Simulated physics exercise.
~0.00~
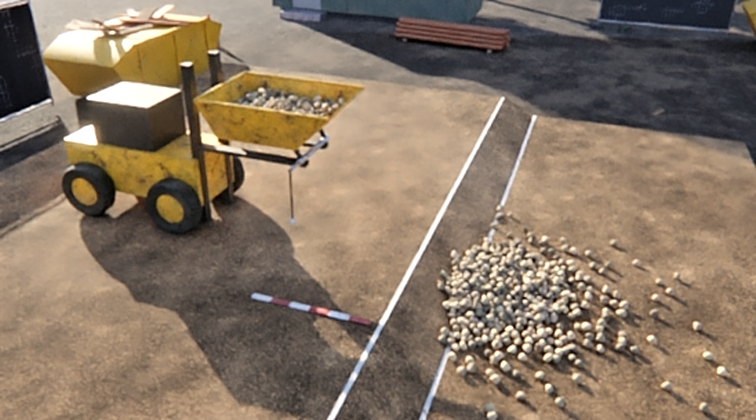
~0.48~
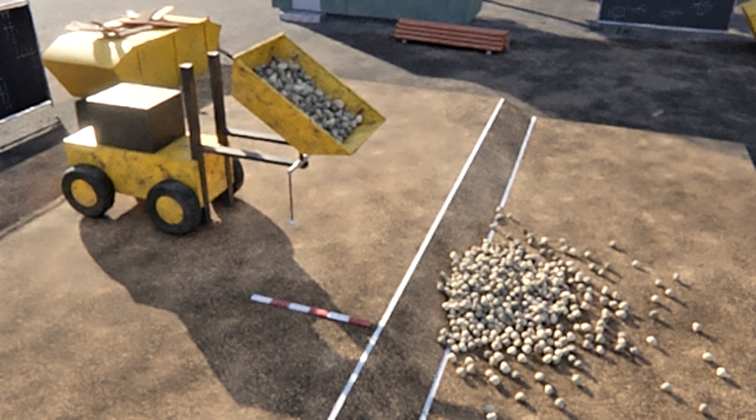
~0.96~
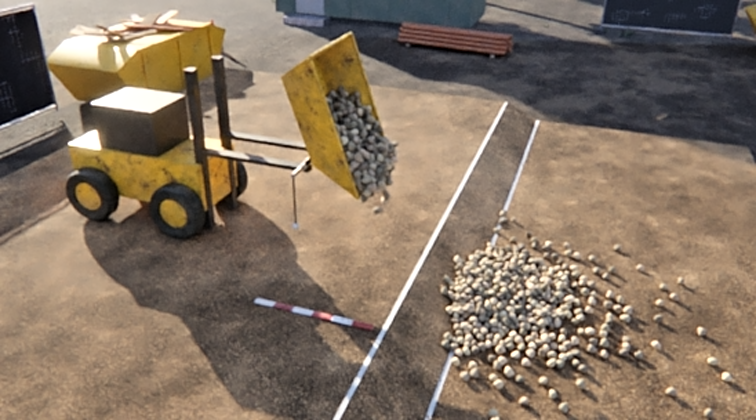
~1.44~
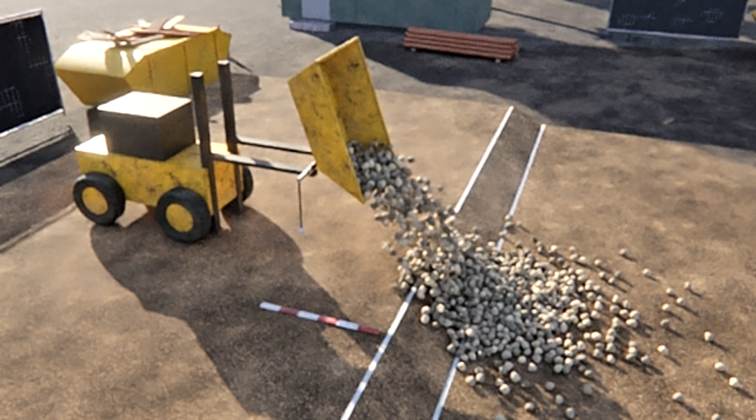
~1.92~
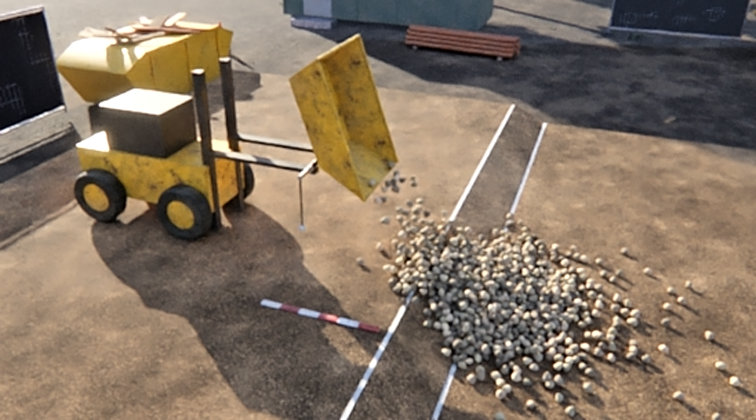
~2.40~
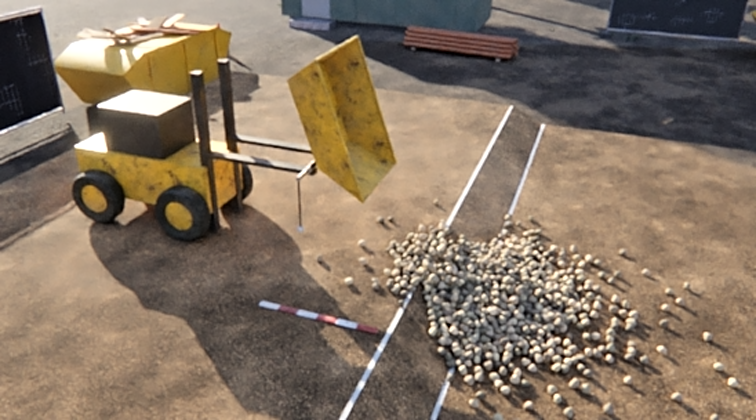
A sunlit yard of bare brown ground is seen from above by a slightly swaying camera. At left stands a yellow forklift holding a yellow skip of pale round stones, with a red and white striped staff lying below it and two white lines crossing the ground beside an earlier heap at right. The skip tips steeply to the right, and its stones gather at the lower lip and begin to drop. They then pour out in a thick stream, spreading across the lines into the old heap. The last few fall, leaving the tilted skip empty and still above a larger, merged pile.
